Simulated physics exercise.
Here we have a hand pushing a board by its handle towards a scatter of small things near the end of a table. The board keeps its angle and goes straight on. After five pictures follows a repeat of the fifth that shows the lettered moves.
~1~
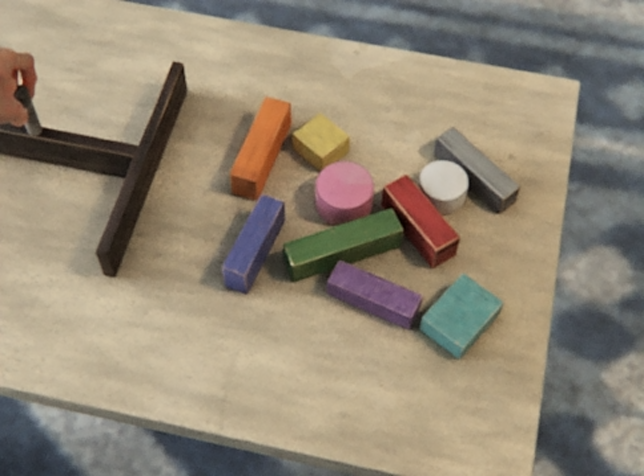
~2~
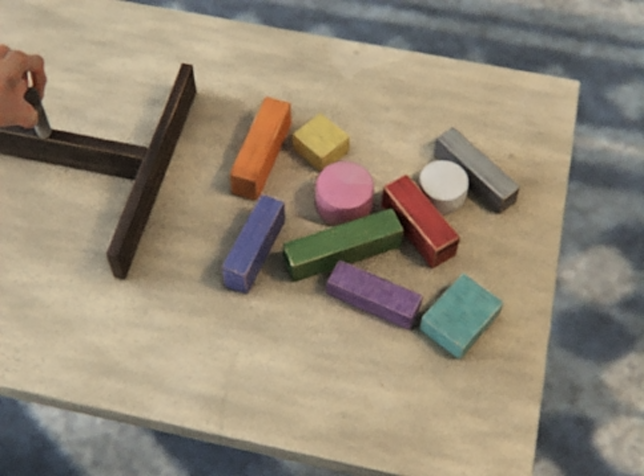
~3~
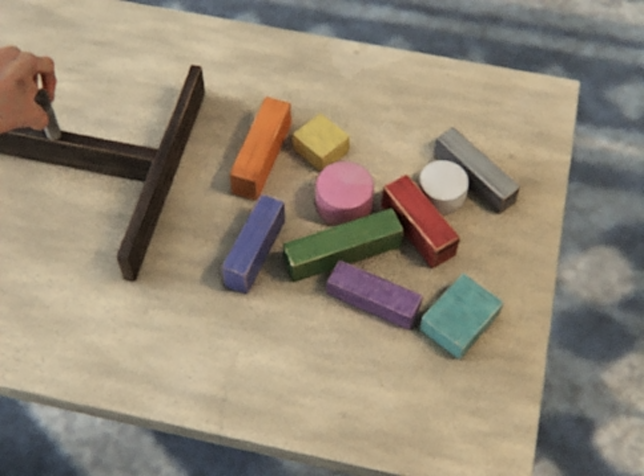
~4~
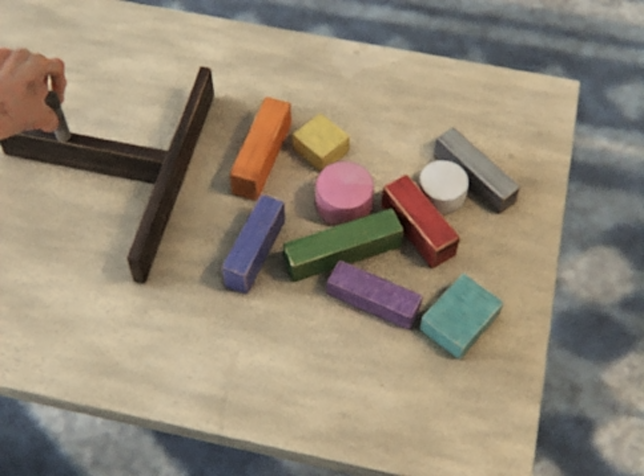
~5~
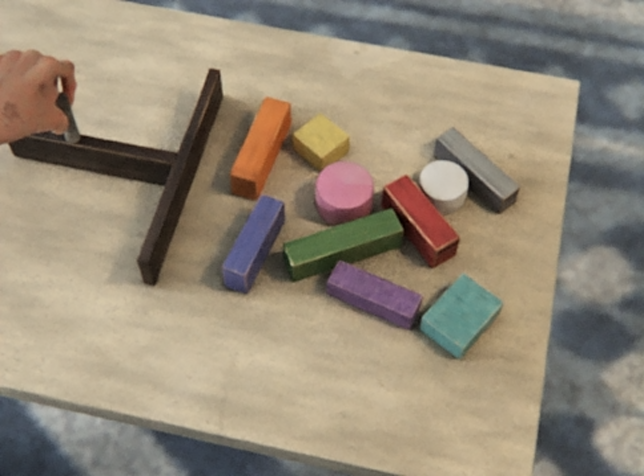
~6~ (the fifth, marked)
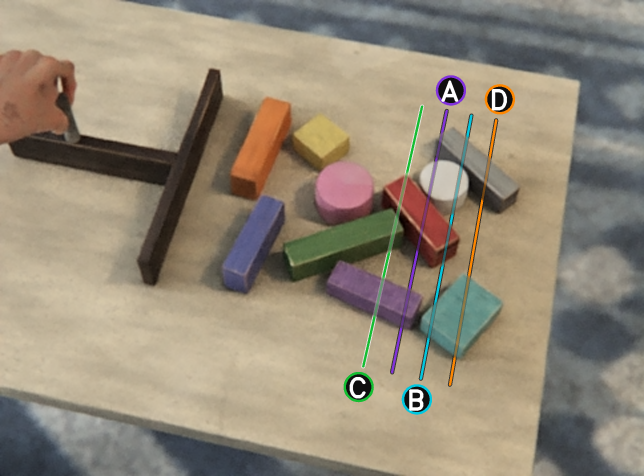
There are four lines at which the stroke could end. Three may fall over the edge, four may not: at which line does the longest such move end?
At D, and not beyond.
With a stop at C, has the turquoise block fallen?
By then, no.
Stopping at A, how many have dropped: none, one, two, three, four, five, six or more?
By then, none.
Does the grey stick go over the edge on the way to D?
No.
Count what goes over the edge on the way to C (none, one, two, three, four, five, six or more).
In all, none.
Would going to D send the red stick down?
Yes.
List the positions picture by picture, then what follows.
In the first frame, white tin (443, 188); pink tin (344, 195); green bar (344, 245).
In the second frame, board (151, 153); orange stick (262, 148).
In the third frame, board (162, 155); red stick (420, 221).
In the fourth frame, board (171, 157); grey stick (476, 170).
In the fifth frame, board (181, 159); blue bar (254, 243); white tin (443, 188); pink tin (344, 195).
On the copy, A at (422, 231); B at (448, 237); C at (395, 226); D at (475, 242).
On D. First, board (284, 179); red stick (424, 219); yellow block (360, 145).
Then, board (391, 199); grey stick (515, 140); red stick (503, 214).
Finally, board (475, 216); red stick over the edge; white tin over the edge; two fallen.
By contrast, A is within the limit but short; B is within the limit but short; C is within the limit but short.
